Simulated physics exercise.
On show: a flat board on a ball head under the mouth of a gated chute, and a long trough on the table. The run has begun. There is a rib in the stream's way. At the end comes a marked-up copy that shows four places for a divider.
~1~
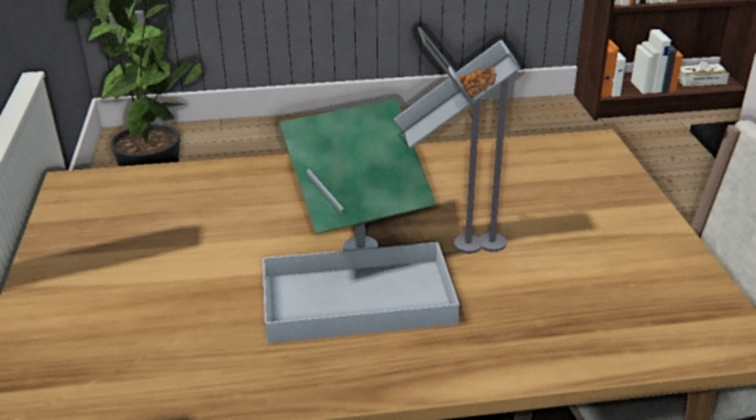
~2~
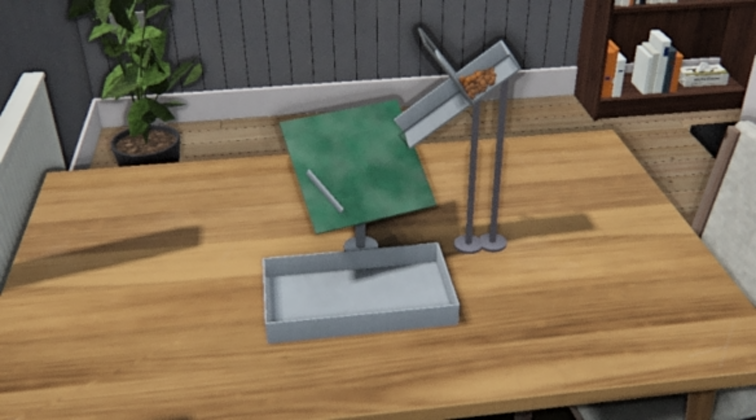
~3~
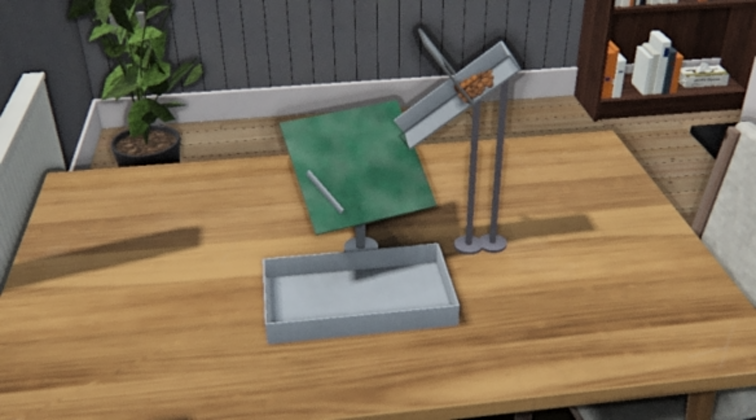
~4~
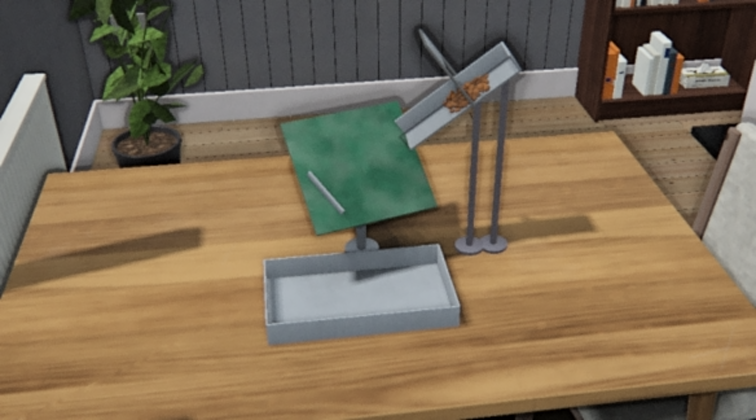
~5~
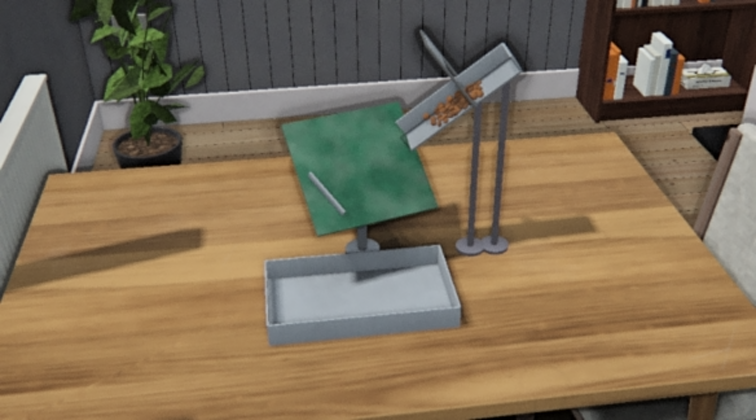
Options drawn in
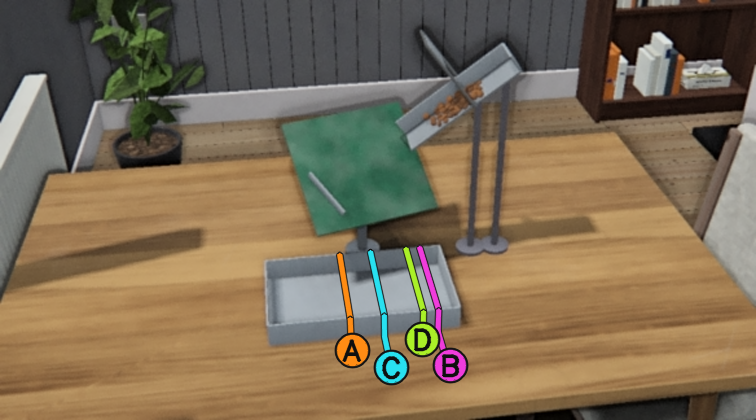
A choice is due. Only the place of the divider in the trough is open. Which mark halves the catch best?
Take C.
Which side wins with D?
More lands on the left.
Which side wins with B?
More lands on the left.
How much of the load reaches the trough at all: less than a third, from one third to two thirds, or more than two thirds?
It is more than two thirds.
On the marked copy, line A crosses the front rim at (350, 318); line B crosses the front rim at (438, 309); line C crosses the front rim at (384, 314); line D crosses the front rim at (423, 311).
If A is chosen, of what is caught, a small part on the left of the divider, nearly all on the right.
If B is chosen, of what is caught, nearly all on the left of the divider, a stray few on the right.
If C is chosen, of what is caught, about two thirds on the left of the divider, about a third on the right.
If D is chosen, of what is caught, nearly all on the left of the divider, a stray few on the right.
